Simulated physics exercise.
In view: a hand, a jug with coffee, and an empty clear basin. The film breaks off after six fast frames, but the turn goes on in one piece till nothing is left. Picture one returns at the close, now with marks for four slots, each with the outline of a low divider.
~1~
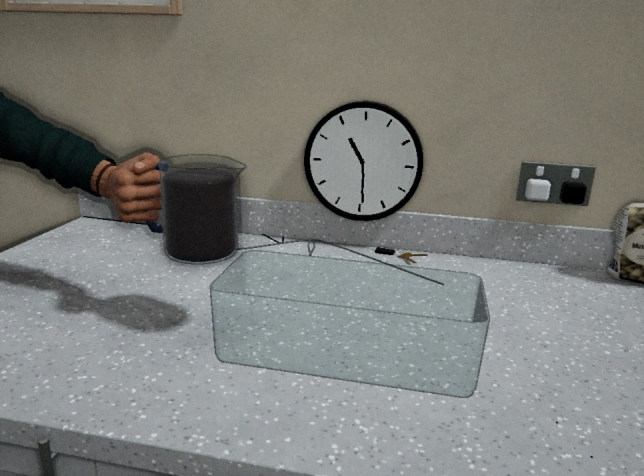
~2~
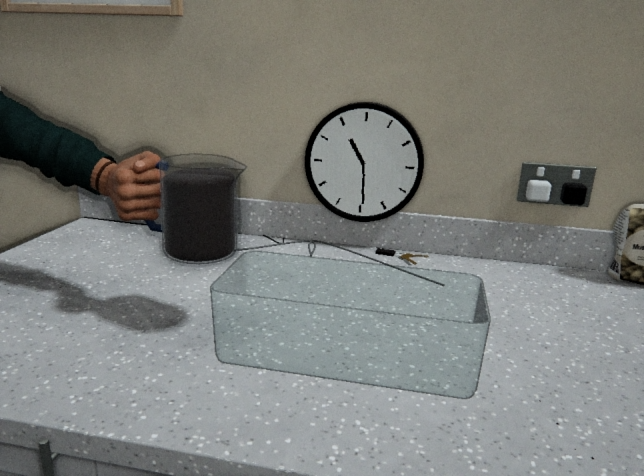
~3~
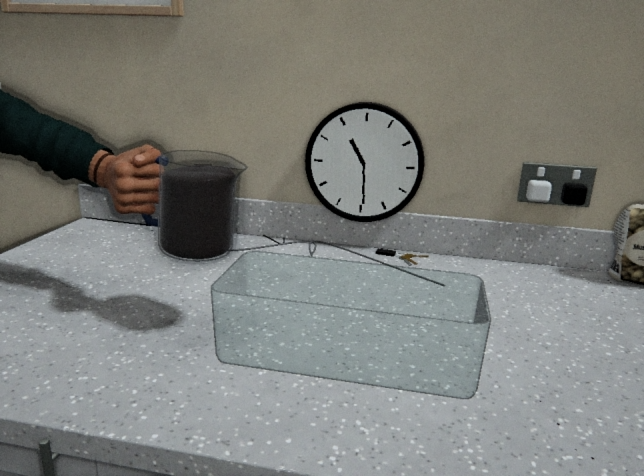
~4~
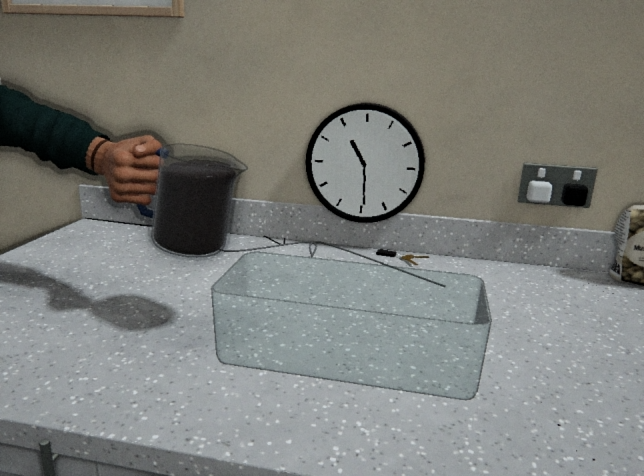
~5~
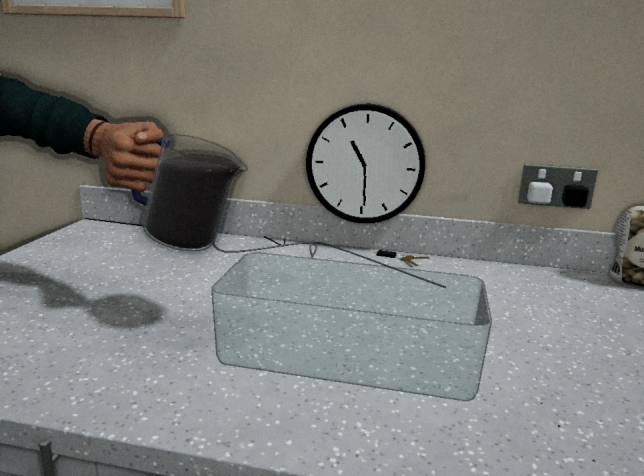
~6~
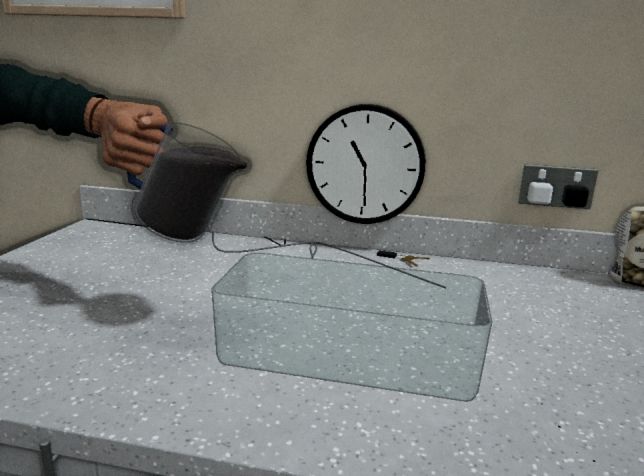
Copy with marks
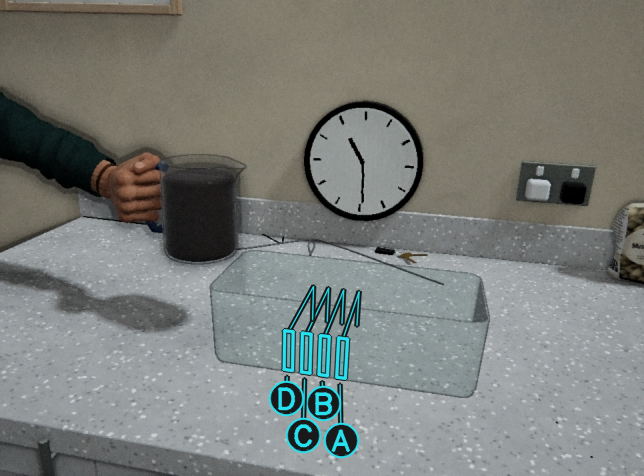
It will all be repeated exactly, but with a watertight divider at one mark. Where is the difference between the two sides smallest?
Choose C.
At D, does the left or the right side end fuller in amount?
The right side.
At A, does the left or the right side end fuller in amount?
The left side.
In cyan, A at (340, 384); B at (322, 381); C at (304, 379); D at (287, 376).
Choosing A, about 90 % ends left of the wall and 3 % right of it; 6 % is lost outside.
Choosing B, about 88 % ends left of the wall and 10 % right of it.
Choosing C, about 45 % ends left of the wall and 53 % right of it.
Choosing D, about 14 % ends left of the wall and 84 % right of it.
